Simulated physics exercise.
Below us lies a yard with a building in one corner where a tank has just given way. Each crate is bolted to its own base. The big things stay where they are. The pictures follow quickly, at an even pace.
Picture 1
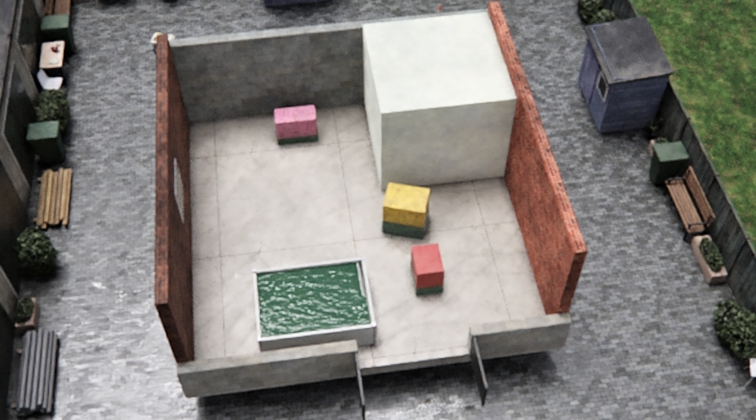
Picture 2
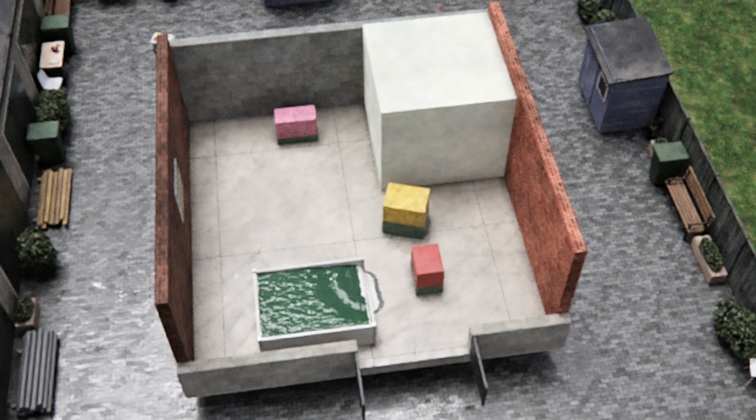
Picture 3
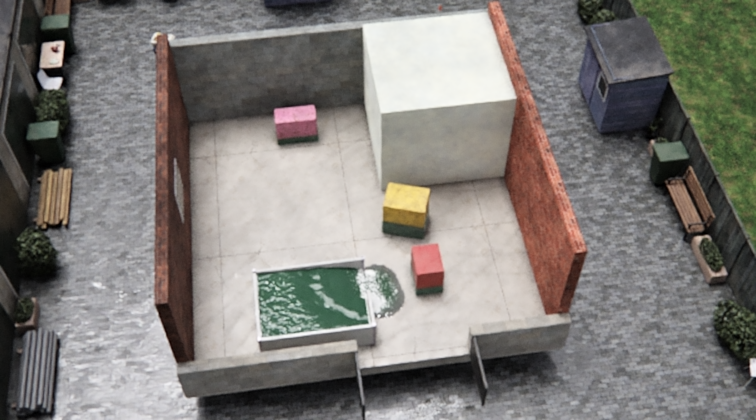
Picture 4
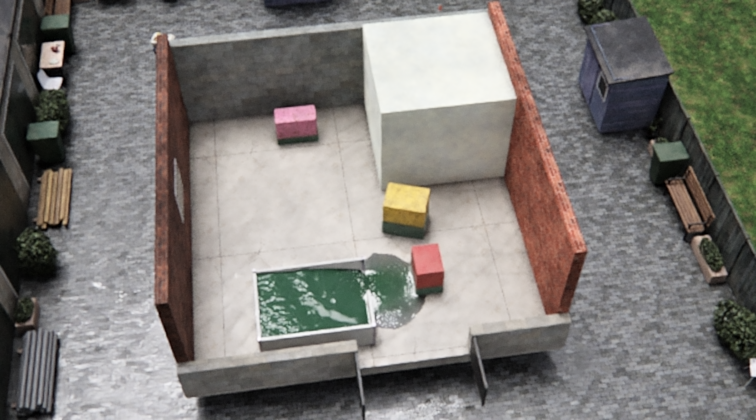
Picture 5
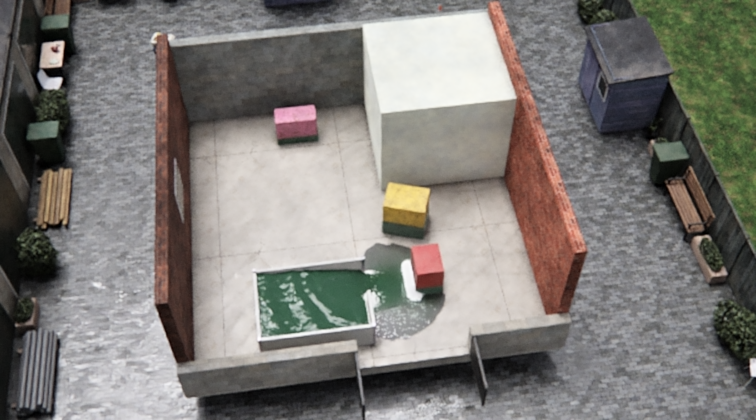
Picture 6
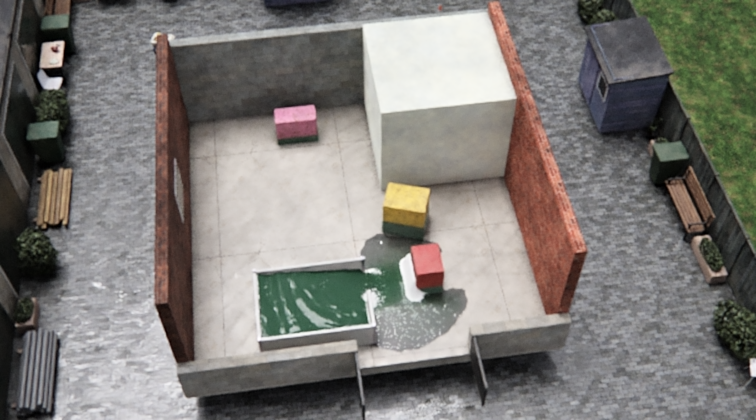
The clip opens on a walled yard seen from above, with a still tank of green water near the front and pink, yellow and red blocks standing about. Water bursts from the tank's right side, spreads across the pale floor to the red block, then flows around its base.
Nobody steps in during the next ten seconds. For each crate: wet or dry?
In the end: The red crate is soaked; the yellow crate keeps dry; the pink crate keeps dry.
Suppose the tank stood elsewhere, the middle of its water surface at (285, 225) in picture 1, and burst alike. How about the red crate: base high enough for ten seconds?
Red keeps dry.
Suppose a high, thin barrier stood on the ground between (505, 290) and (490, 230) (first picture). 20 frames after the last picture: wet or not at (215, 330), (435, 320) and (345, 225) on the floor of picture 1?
As listed: Dry, under water, wet.
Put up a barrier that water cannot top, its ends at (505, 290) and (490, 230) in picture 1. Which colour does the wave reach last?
It is the crate marked pink.
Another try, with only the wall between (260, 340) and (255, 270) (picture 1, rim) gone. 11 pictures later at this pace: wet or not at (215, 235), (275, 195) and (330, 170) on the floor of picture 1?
As listed: Wet, clear, clear.
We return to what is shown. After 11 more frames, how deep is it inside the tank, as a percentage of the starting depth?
I make it 60 per cent.
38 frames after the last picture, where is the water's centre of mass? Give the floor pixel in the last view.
Around (373, 276).
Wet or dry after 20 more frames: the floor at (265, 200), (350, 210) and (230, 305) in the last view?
As listed: Wet, covered, dry.
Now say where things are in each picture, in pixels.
In the first frame, the open tank at (313, 300) is whole and still.
In the second frame, water pours out at (365, 288) and has run to (376, 310).
In the third frame, the front is at (400, 299), out from the gap at (365, 289).
In the fourth frame, water pours out at (365, 289) and has run to (420, 302).
In the fifth frame, water pours out at (365, 289) and has run to (440, 302).
In the sixth frame, water pours out at (365, 288) and has run to (462, 301).
A moment on, water covers 15 % of the floor; the red crate water round its plinth, the yellow crate water round its plinth, the pink crate not reached.
Next, water covers 30 % of the floor; the red crate water round its plinth, the yellow crate water round its plinth, the pink crate not reached.
Then, water covers 50 % of the floor; the red crate water round its plinth, the yellow crate water round its plinth, the pink crate not reached.
Later, water covers 65 % of the floor; the red crate water round its plinth, the yellow crate water round its plinth, the pink crate water round its plinth.
In the end, water covers 85 % of the floor; the red crate was topped, the yellow crate stayed above the water, the pink crate stayed above the water.
